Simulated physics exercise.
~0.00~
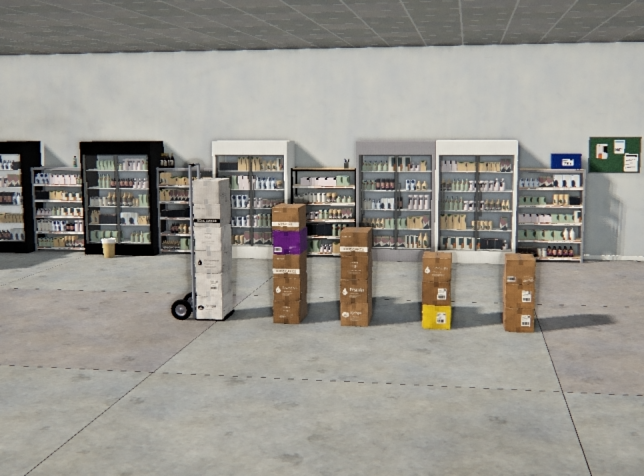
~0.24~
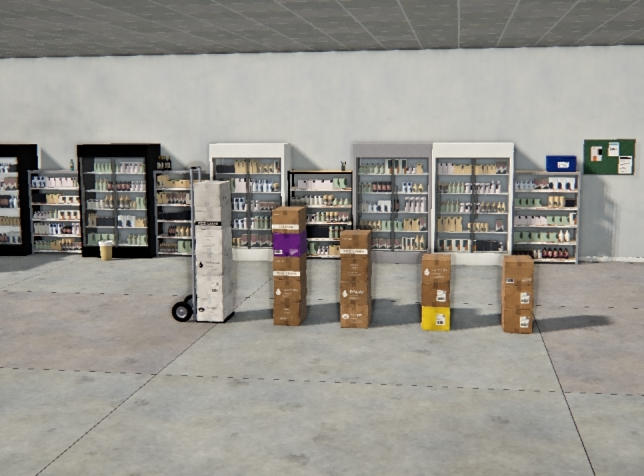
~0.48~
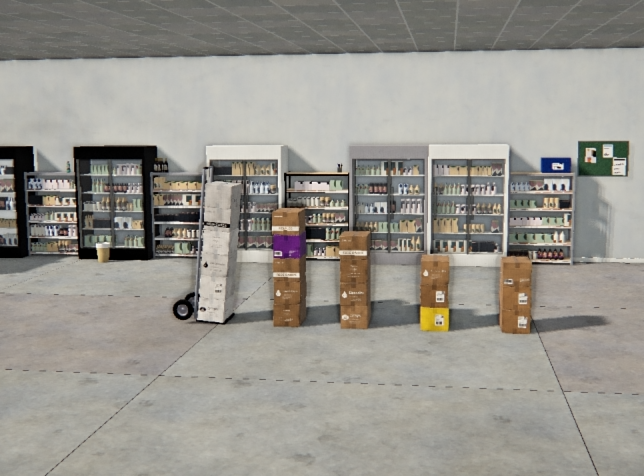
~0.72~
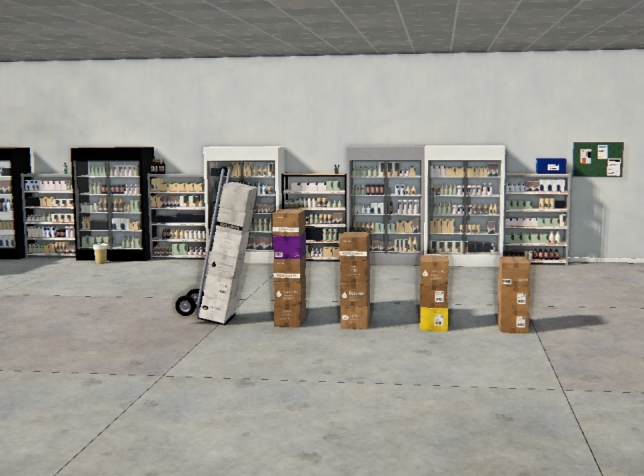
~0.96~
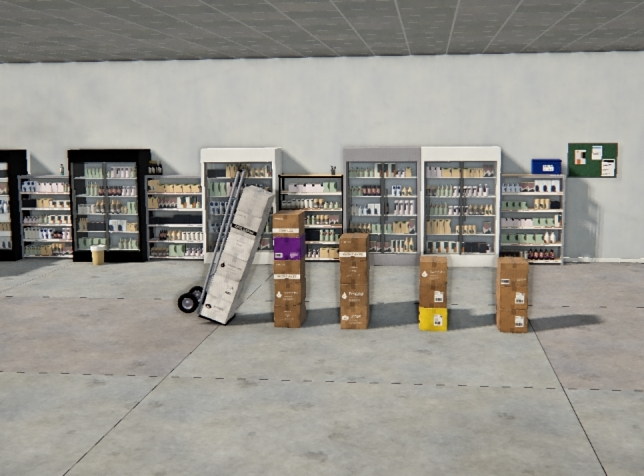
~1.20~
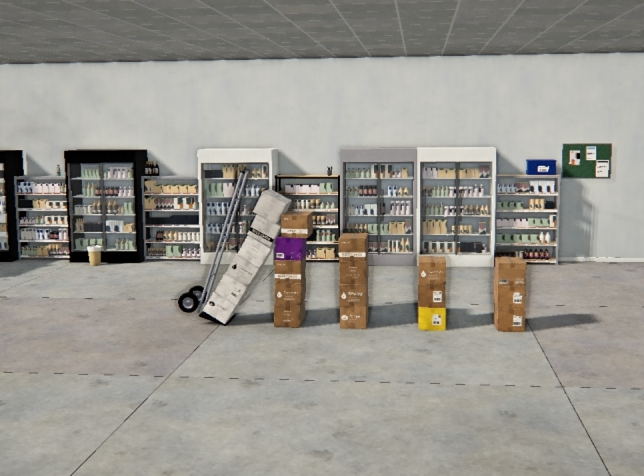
In a storeroom with stocked shelves along the wall, a sack truck carrying a tall pale stack of cartons tilts to the right toward a row of brown piles, and the stack's upper part leans further, meeting the nearest pile.
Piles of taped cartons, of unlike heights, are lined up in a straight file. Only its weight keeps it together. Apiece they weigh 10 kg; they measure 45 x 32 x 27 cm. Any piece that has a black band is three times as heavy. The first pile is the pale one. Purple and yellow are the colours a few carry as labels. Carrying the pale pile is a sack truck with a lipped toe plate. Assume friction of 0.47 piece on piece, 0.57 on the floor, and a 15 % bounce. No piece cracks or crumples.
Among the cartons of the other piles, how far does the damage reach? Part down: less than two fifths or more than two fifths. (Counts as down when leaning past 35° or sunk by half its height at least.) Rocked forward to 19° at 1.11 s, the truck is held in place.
A larger share than two fifths.
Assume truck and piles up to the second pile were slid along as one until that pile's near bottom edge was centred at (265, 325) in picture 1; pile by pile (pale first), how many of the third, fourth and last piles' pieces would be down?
Then third 4, fourth 2, last 0.
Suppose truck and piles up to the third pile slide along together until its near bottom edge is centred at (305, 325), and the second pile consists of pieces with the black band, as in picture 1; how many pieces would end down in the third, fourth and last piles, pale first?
You'd get third 0, fourth 0 and last 0.
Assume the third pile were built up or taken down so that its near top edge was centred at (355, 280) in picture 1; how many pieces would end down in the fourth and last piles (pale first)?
You'd get fourth 2 and last 0.
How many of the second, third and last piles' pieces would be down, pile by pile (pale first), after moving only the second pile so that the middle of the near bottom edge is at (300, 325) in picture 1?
Per pile - second: 4, third: 4, last: 0.
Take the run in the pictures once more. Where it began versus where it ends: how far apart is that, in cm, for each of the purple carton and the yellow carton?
Roughly purple 130, yellow 20.
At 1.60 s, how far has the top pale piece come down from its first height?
Roughly 20 cm lower.
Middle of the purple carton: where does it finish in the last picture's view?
Roughly at (383, 292).
By 1.60 s, 6 of the pale pile down; none of the 15 other cartons down, 5 disturbed; purple carton tilted 18°.
By 2.02 s, 6 of the pale pile down; 5 of the 15 other cartons down; purple carton tilted 25°, 17 cm lower.
By 2.66 s, 6 of the pale pile down; 11 of the 15 other cartons down; purple carton tilted 46°, 55 cm lower; yellow carton tilted 45°.
When it is over (4.0 s), 6 of the pale pile down; 14 of the 15 other cartons down; purple carton tilted 46°, 55 cm lower; yellow carton tilted 46°. That is 93 per cent. In pixels of the last frame, middles, purple carton near (383, 292), yellow carton near (445, 309).
